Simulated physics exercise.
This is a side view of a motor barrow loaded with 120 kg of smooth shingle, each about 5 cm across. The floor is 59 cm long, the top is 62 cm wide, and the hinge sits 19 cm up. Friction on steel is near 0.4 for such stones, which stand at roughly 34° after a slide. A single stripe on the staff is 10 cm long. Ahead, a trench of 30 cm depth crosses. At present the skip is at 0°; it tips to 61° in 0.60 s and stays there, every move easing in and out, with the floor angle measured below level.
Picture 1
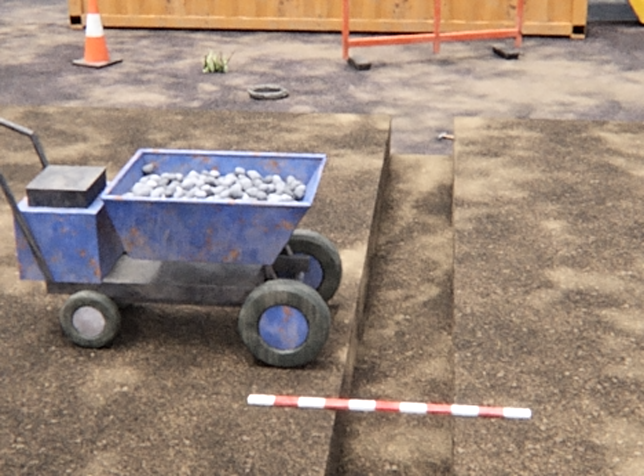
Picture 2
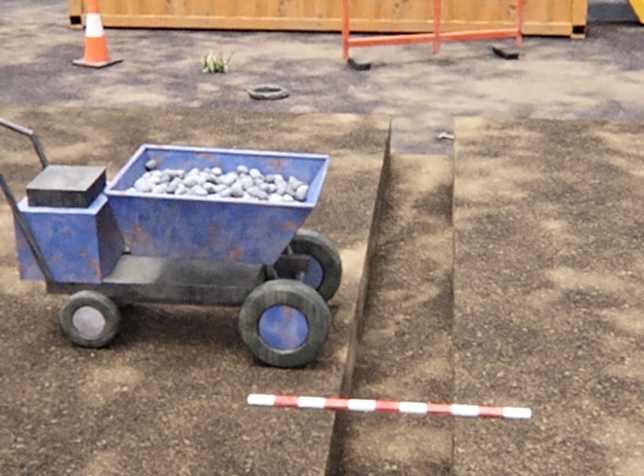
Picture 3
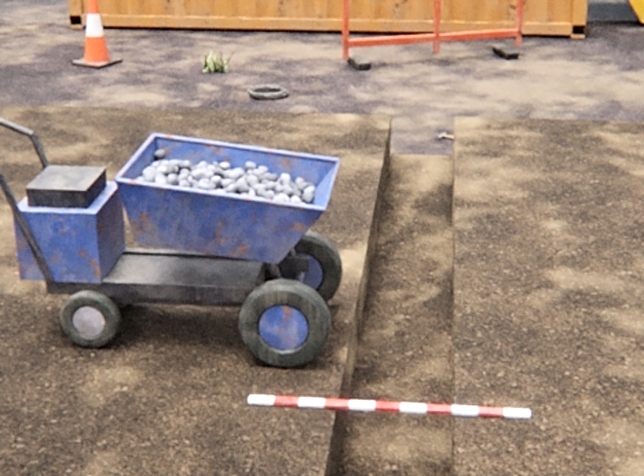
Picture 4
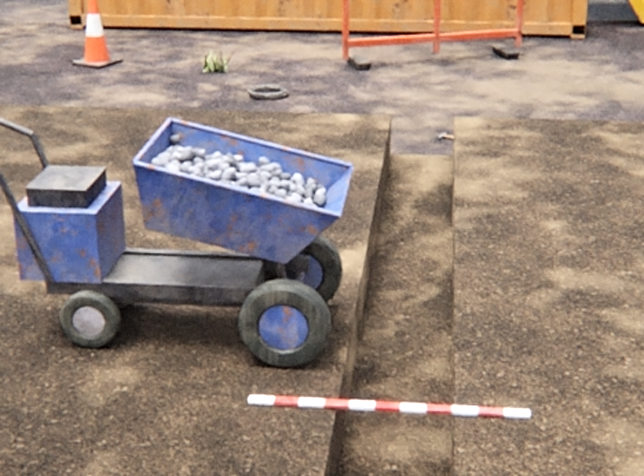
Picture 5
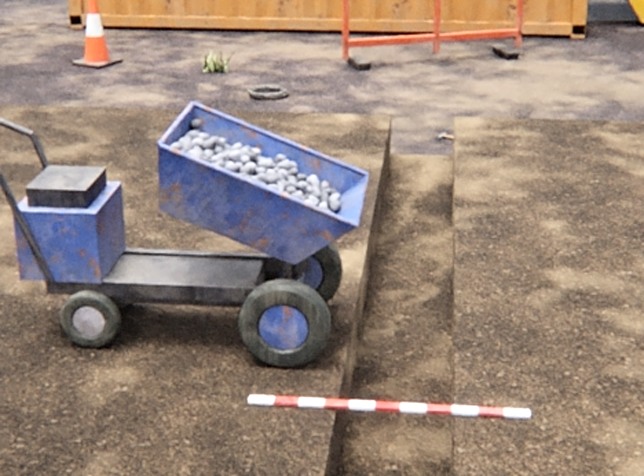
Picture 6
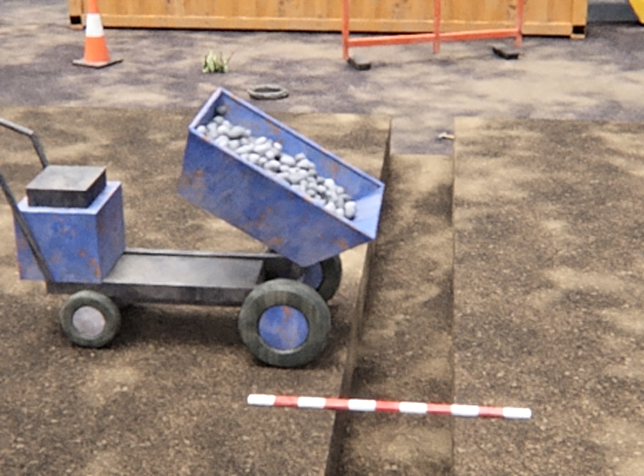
On a patch of bare brown ground beside a trench, a blue motor barrow loaded with smooth grey stones stood still while its skip tilted steadily, the left end rising and the lip reaching rightward.
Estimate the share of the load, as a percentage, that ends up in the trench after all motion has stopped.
Roughly 23 per cent of the load ends up there.
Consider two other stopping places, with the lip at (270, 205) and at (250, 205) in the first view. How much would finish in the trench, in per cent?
I'd say some 40 per cent and some 55 per cent.
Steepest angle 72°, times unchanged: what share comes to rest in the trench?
Close to 25 per cent then.
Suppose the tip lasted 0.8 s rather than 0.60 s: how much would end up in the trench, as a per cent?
Estimate: About 25 %.
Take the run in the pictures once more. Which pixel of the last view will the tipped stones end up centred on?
Their centre sits close to (502, 340).
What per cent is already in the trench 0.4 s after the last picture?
I'd put it near 5 per cent.
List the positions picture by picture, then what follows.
The first picture shows lip at (309, 205), floor tilted 0°, highest stones at (194, 182).
In the second picture, the skip is at 2°, its lip at (313, 206); the top of the load is at (191, 178).
The third picture shows lip at (324, 210), floor tilted 6°, highest stones at (185, 167).
The fourth picture shows lip at (339, 216), floor tilted 13°, highest stones at (183, 154).
The fifth picture shows lip at (357, 225), floor tilted 21°, highest stones at (199, 139).
In the sixth picture, the skip is at 30°, its lip at (374, 238); the top of the load is at (222, 125).
Then, 0.1 s after the last picture the floor is at 51°, 100 % in the skip; the foremost stones are at (381, 250).
Then, 0.4 s after the last picture the floor is at 61°, 87 % in the skip, 7 % in the trench, 5 % past the trench; the foremost stones are at (478, 310).
Then, 0.7 s after the last picture the floor is at 61°, 41 % in the skip, 9 % in the trench, 50 % past the trench; the foremost stones are past the picture's edge.
Then, 2.7 s after the last picture the floor is at 61°, 24 % in the skip, 23 % in the trench, 53 % past the trench; the foremost stones are past the picture's edge.
